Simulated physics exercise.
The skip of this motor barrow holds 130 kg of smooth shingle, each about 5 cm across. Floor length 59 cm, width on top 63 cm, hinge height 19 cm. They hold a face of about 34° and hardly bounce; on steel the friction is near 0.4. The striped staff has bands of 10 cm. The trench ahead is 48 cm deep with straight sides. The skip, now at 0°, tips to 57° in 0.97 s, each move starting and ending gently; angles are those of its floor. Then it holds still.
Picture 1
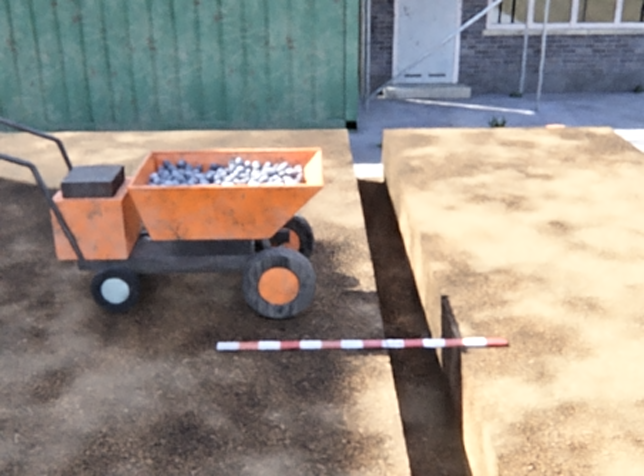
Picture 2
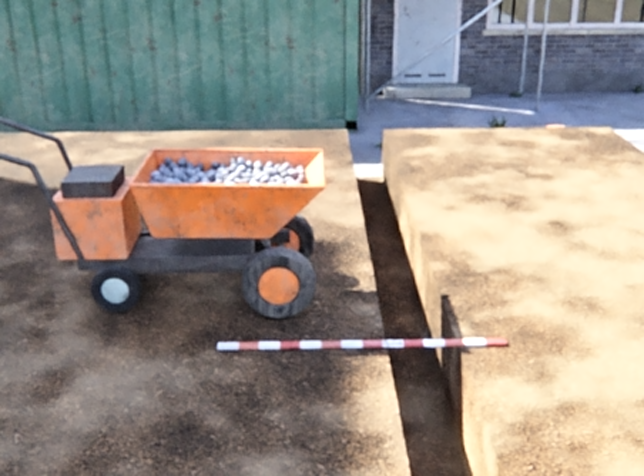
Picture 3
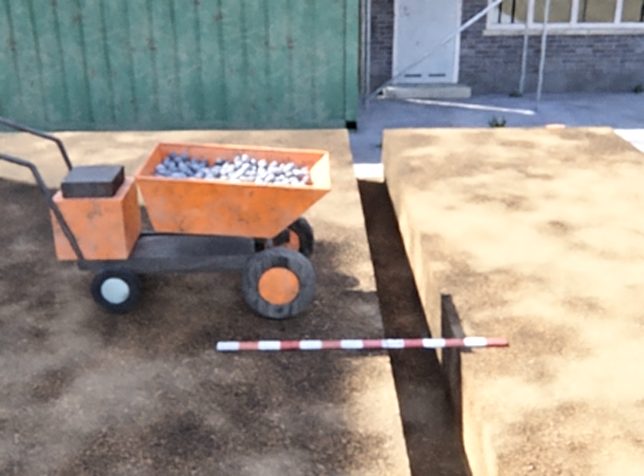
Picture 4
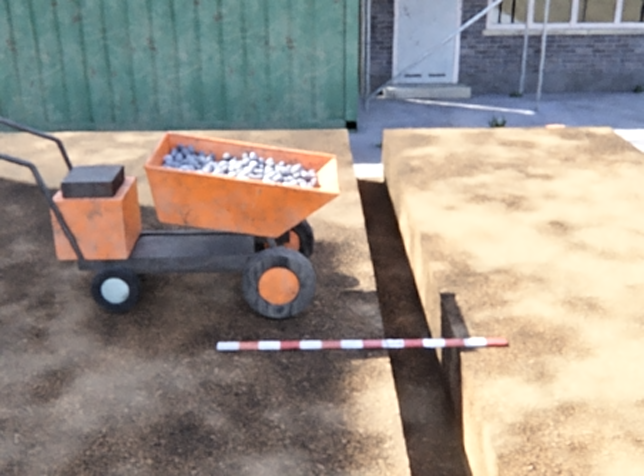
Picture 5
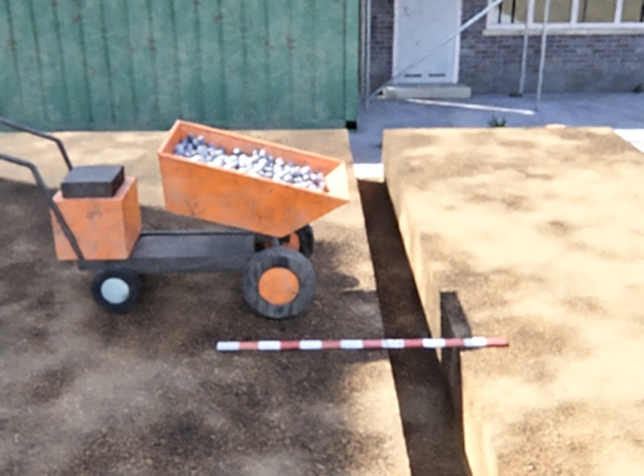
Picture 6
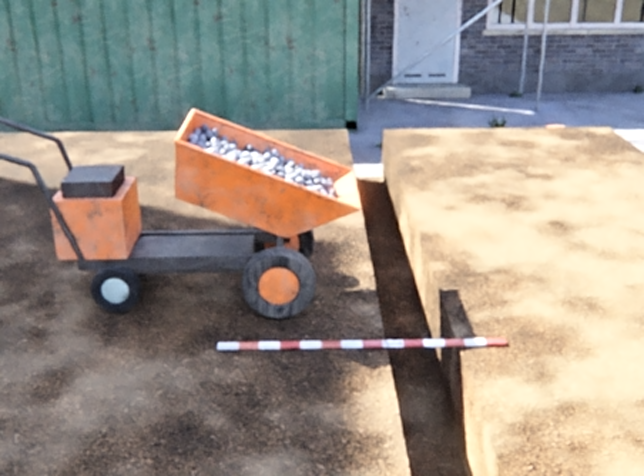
On a dirt yard beside a narrow trench, an orange motor barrow stood still while its skip, loaded with smooth grey stones, tilted gently at first, then more steeply, its back rising and its lip lowering toward the right.
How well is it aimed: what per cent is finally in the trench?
Roughly 75 per cent ends in the trench.
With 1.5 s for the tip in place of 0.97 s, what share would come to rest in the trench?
It would be near 85 per cent.
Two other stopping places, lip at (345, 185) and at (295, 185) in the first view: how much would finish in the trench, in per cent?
Near 50 per cent from the first place, 90 from the second.
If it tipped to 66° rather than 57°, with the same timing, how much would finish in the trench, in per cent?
Then about 70 per cent.
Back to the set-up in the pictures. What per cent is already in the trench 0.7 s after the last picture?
Some 20 per cent.
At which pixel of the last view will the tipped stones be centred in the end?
Around (418, 350).
Then, 0.3 s after the last picture the floor is at 48°, 100 % in the skip; the foremost stones are at (372, 232).
Then, 0.7 s after the last picture the floor is at 57°, 81 % in the skip, 18 % in the trench; the foremost stones are at (443, 290).
Then, 1.0 s after the last picture the floor is at 57°, 39 % in the skip, 38 % in the trench, 23 % past the trench; the foremost stones are at (527, 285).
Then, 3.0 s after the last picture the floor is at 57°, 0 % in the skip, 75 % in the trench, 25 % past the trench; the foremost stones are at (629, 278).
